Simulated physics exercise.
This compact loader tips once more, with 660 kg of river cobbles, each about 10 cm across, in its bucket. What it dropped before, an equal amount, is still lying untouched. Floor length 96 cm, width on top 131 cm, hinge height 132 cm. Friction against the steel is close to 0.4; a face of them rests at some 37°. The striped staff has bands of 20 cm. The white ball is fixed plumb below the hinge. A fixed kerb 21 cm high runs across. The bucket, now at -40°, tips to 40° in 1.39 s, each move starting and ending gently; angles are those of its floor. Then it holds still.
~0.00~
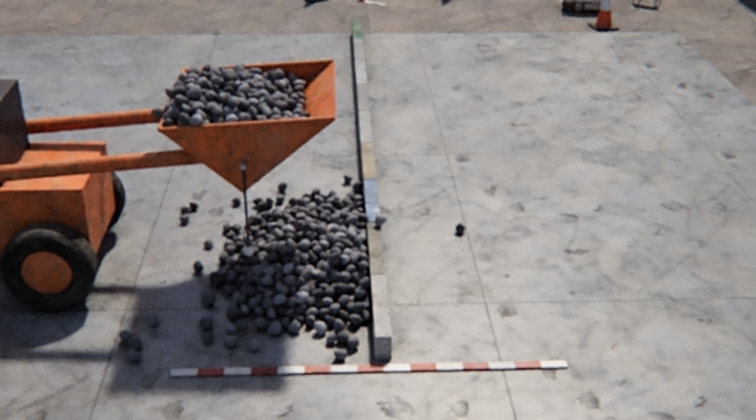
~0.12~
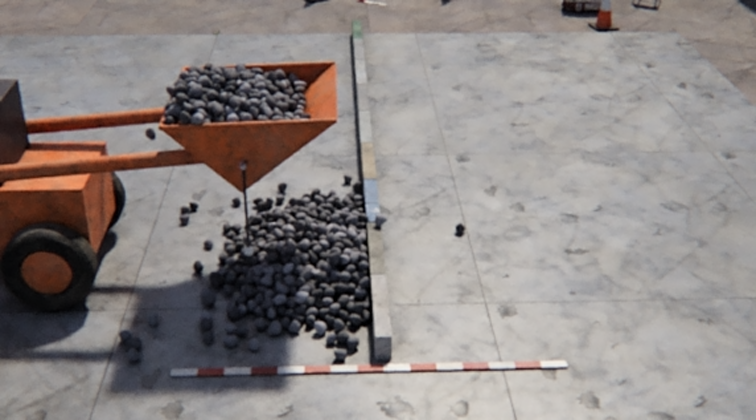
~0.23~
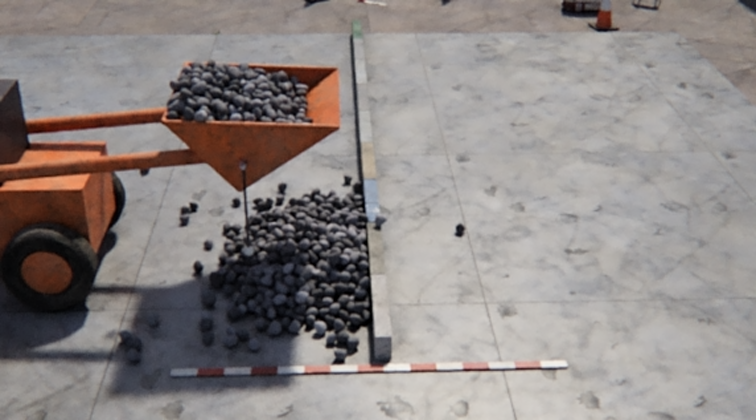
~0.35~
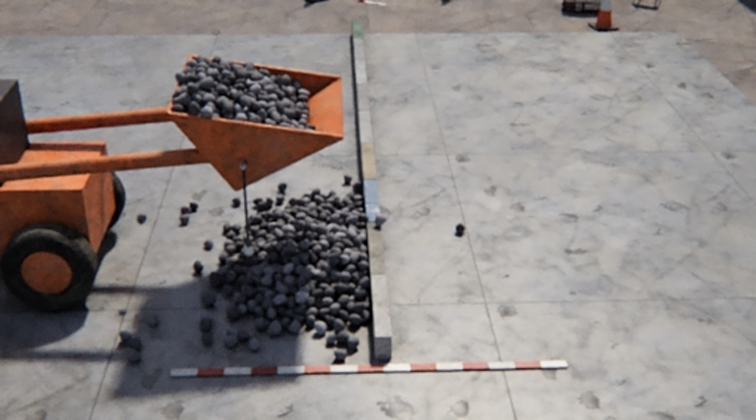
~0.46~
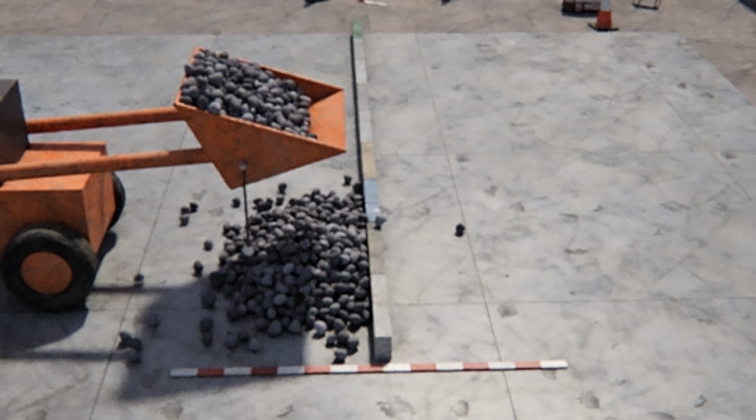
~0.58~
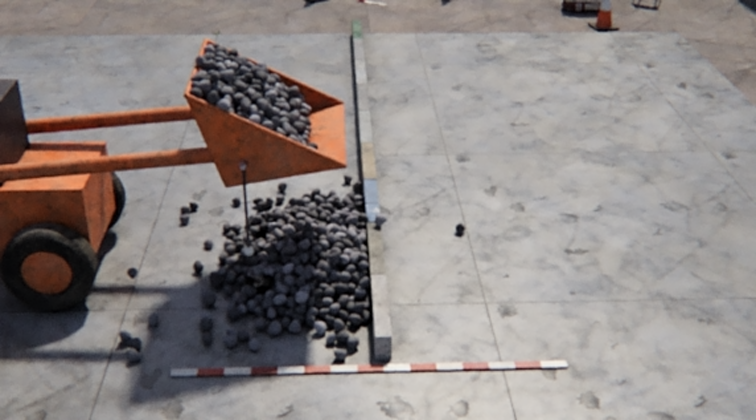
On a sunlit floor of pale, stained slabs, seen from above at a fixed angle, an orange loader stands at the left. Its raised bucket is full of dark grey stones above a heap of similar stones lying against a narrow kerb, with a red-and-white staff in front and a small orange cone far behind. The bucket rotates clockwise, its back rising and its front edge lowering, slowly at first, then faster, while the stones inside shift with it and the heap stays still.
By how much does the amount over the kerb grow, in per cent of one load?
Close to 42 parts in a hundred.
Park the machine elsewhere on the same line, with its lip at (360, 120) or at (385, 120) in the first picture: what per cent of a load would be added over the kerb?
First some 70, then 95 per cent.
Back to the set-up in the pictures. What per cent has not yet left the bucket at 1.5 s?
About 35 per cent.
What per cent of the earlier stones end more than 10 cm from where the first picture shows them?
About 5 per cent.
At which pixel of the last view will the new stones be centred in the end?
Their middle is at about (365, 247).
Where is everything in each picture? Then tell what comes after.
In the first frame, lip at (335, 118), floor tilted -40°, highest stones at (225, 80). The earlier load is highest near (308, 239), 30 cm above ground level, 100 % on this side of the kerb.
In the second frame, the bucket is at -38°, its lip at (336, 121); the top of the load is at (227, 79); the stones move at 0.1 m/s on average.
In the third frame, lip at (339, 128), floor tilted -34°, highest stones at (218, 75); the stones move at 0.2 m/s on average.
In the fourth frame, lip at (343, 138), floor tilted -27°, highest stones at (217, 70); the stones move at 0.3 m/s on average.
In the fifth frame, lip at (346, 151), floor tilted -19°, highest stones at (210, 62); the stones move at 0.4 m/s on average.
In the sixth frame, lip at (346, 166), floor tilted -10°, highest stones at (217, 58); the stones move at 0.4 m/s on average.
After 1.0 s the floor is at 27°; in per cent of one load, 98 in the bucket, 102 on this side of the kerb; the foremost stones are at (378, 239).
After 1.5 s the floor is at 40°; in per cent of one load, 35 in the bucket, 161 on this side of the kerb, 5 over the kerb; the foremost stones are at (423, 235).
After 1.8 s the floor is at 40°; in per cent of one load, 5 in the bucket, 168 on this side of the kerb, 28 over the kerb; the foremost stones are at (480, 239).
After 4.7 s the floor is at 40°; in per cent of one load, 0 in the bucket, 159 on this side of the kerb, 42 over the kerb; the foremost stones are at (555, 260). Net gain over the kerb, 42.
